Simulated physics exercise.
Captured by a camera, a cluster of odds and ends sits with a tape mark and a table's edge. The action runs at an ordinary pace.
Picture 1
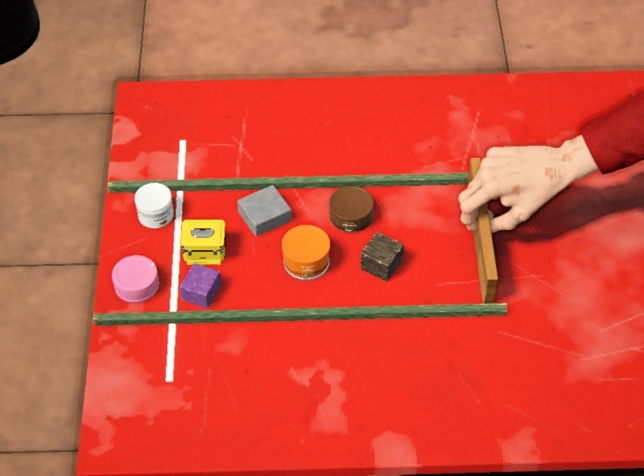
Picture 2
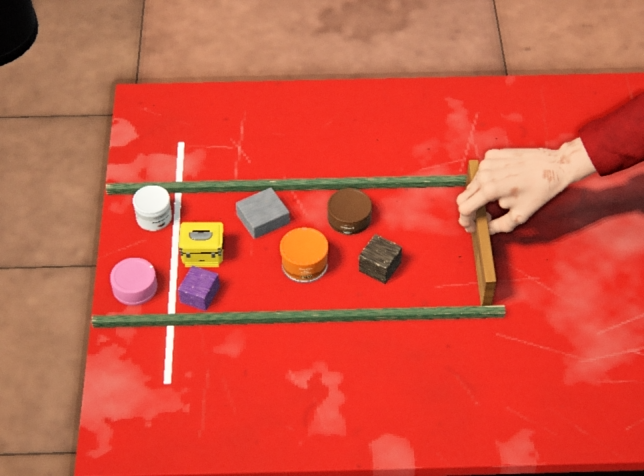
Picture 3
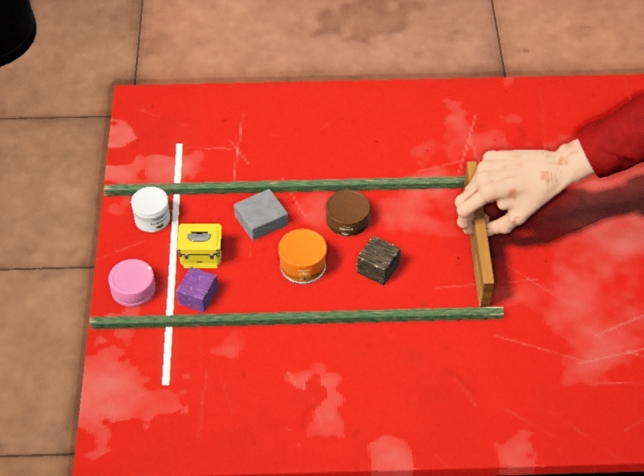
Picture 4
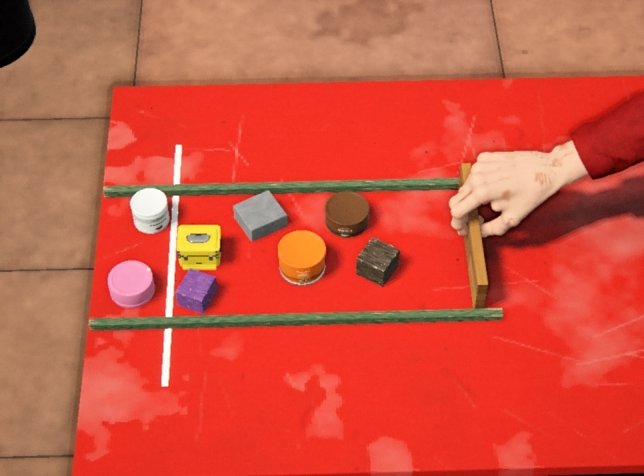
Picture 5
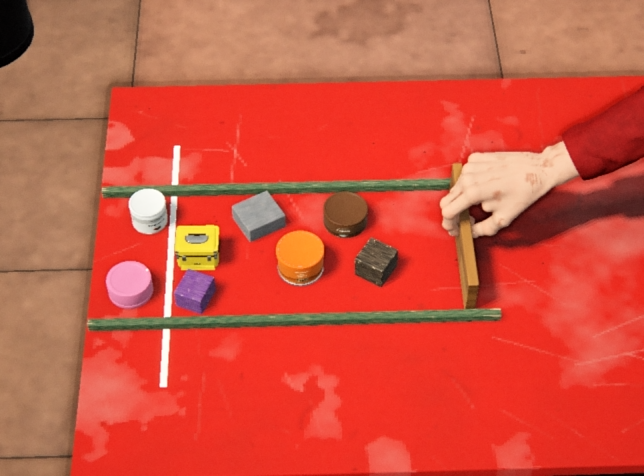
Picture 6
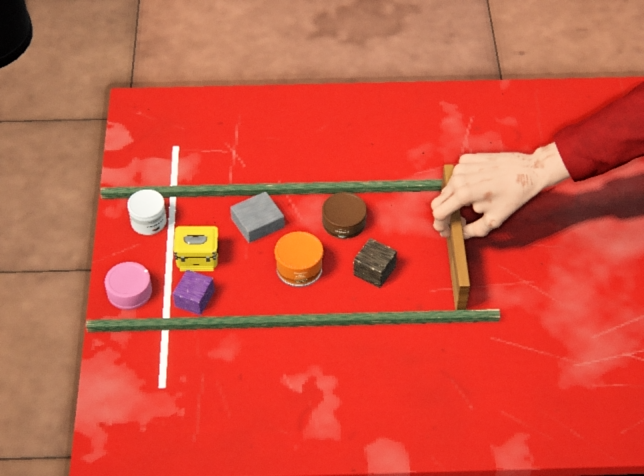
A bright red, scuffed table on a tiled floor is seen from above at an angle, with a white tape line near its left edge. Between two green rails sit white and pink round tubs, a yellow case, a purple block, a grey block, orange and brown tubs and a dark block. A hand slides a wooden board slightly left, touching none of them, as the view drifts very slightly.
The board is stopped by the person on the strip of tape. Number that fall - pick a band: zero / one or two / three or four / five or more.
Band: Three or four.
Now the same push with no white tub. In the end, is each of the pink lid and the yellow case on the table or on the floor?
The pink lid ends up below while the yellow case ends up below.
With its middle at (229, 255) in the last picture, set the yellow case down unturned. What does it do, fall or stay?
Note: From that start it slides off.
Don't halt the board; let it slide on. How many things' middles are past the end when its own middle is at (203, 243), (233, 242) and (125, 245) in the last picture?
Taking the places in turn, the counts are 0, 0 and 6.
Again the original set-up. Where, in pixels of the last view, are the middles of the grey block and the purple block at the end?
Look around (109, 212) for the first and around (123, 300) for the second.
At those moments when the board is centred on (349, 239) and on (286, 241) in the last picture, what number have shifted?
Well, it's 3 at the first one and 5 at the second.
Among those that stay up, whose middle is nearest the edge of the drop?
Closest in the end is the grey block.
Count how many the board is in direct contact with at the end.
It's 2 of them.
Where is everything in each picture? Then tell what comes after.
Pink lid (136, 279); white tub (155, 206); purple block (201, 286); board (482, 230); tape (177, 252), in the first picture.
White tub (153, 208); board (480, 232), in the second picture.
Purple block (197, 290); yellow case (200, 245), in the third picture.
Pink lid (131, 284); brown tub (347, 215), in the fourth picture.
White tub (149, 212); grey block (259, 216), in the fifth picture.
Pink lid (129, 286); white tub (147, 212); purple block (194, 292); board (455, 237); tape (170, 258), in the sixth picture.
Soon after, none off yet; pink lid at rest near (129, 286); white tub at rest near (147, 212); purple block at rest near (194, 292).
After that, none off yet; pink lid displaced a little near (116, 290); white tub displaced about its own width near (110, 207); purple block displaced about its own width near (164, 300).
In the end, the number that fall off is three or four; gone, yellow case, white tub and pink lid.
